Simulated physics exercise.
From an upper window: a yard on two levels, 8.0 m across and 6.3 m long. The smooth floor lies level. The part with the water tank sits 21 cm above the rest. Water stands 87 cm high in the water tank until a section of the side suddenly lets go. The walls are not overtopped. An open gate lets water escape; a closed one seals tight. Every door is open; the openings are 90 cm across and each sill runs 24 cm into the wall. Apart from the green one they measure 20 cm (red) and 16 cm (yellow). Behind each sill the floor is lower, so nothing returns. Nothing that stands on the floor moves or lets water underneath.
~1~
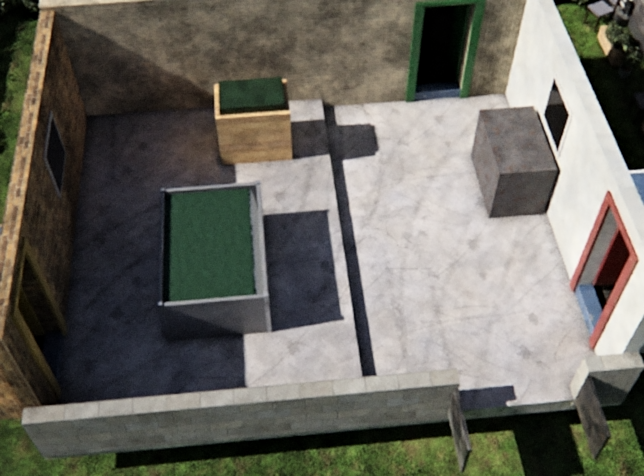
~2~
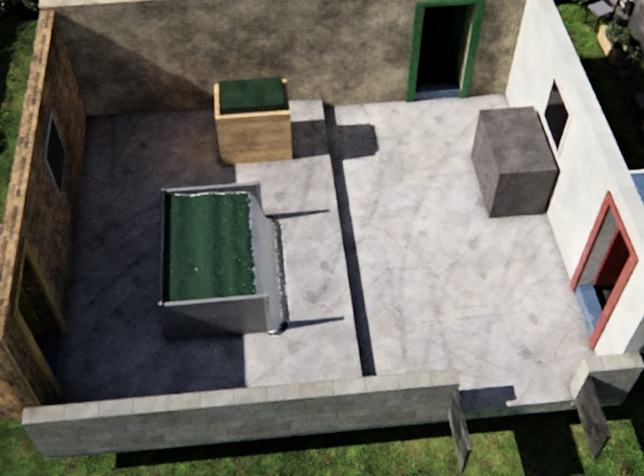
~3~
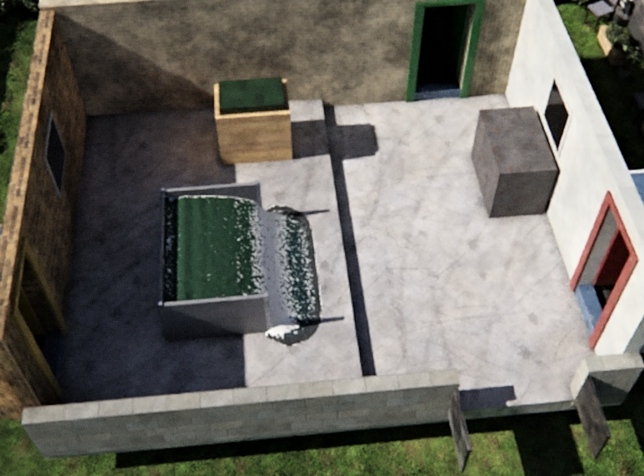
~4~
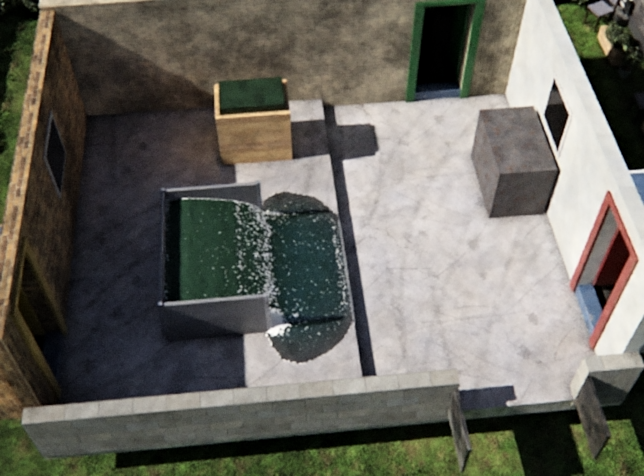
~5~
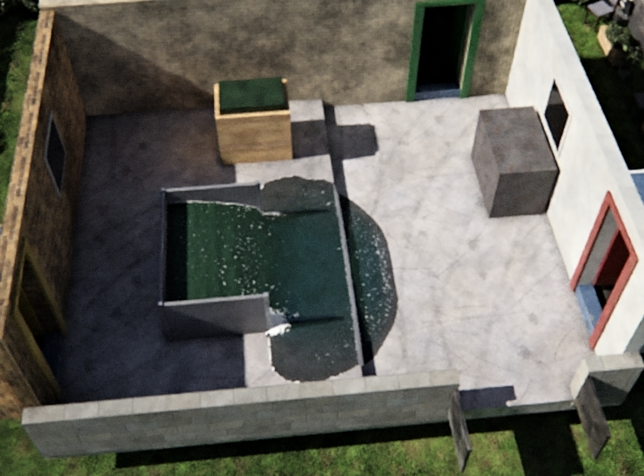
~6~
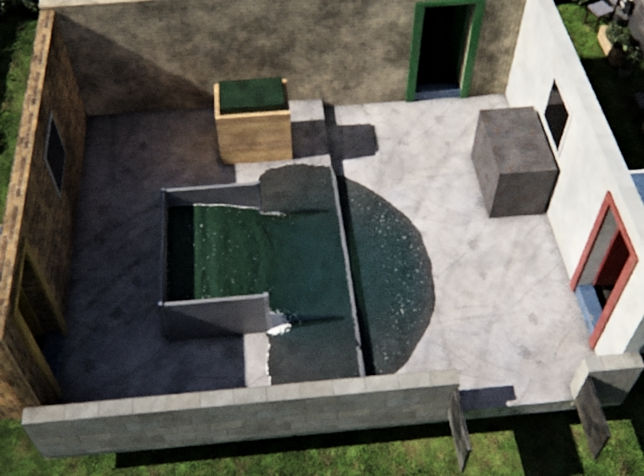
At first, the water tank stands full of still green water in a walled yard, beside a smaller wooden box. Then its right side opens and foaming water pours onto the pale floor. The water spreads right in a widening, rounded sheet, crossing the dark step while the level in the tank drops.
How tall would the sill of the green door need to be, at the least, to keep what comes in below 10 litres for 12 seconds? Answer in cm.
About 17 cm.
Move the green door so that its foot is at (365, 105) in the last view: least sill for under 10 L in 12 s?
About 11.0 cm.
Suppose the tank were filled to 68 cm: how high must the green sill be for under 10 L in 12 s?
About 12.5 cm.
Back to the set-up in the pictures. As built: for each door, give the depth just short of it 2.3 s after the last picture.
In cm: Red 27, yellow 0, green 22.
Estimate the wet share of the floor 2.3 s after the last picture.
About 60 per cent.
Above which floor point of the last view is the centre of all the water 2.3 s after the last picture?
Around (431, 257).
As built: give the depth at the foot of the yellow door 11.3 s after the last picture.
About 0.0 cm.
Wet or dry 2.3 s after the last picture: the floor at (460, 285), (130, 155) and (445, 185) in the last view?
In that order: Flooded, dry, wet.
Then, 0.7 s after the last picture water covers 50 % of the floor, deepest (28 cm) near (480, 211); it has not reached the green door.
Then, 2.3 s after the last picture water covers 60 % of the floor, deepest (30 cm) near (598, 371); 22 cm at the green door, 2 litres in over its 19 cm sill.
Then, 11.3 s after the last picture water covers 45 % of the floor, deepest (12 cm) near (602, 382); 10 cm at the green door, 6 litres in over its 19 cm sill.
At the green door as built, the water peaked near 22 cm, 2.3 s after the last picture.
With a sill of 14 cm, 25 litres would have come in within the 12 s; with 19 cm, 6 litres. So under 10 litres takes about 17 cm.
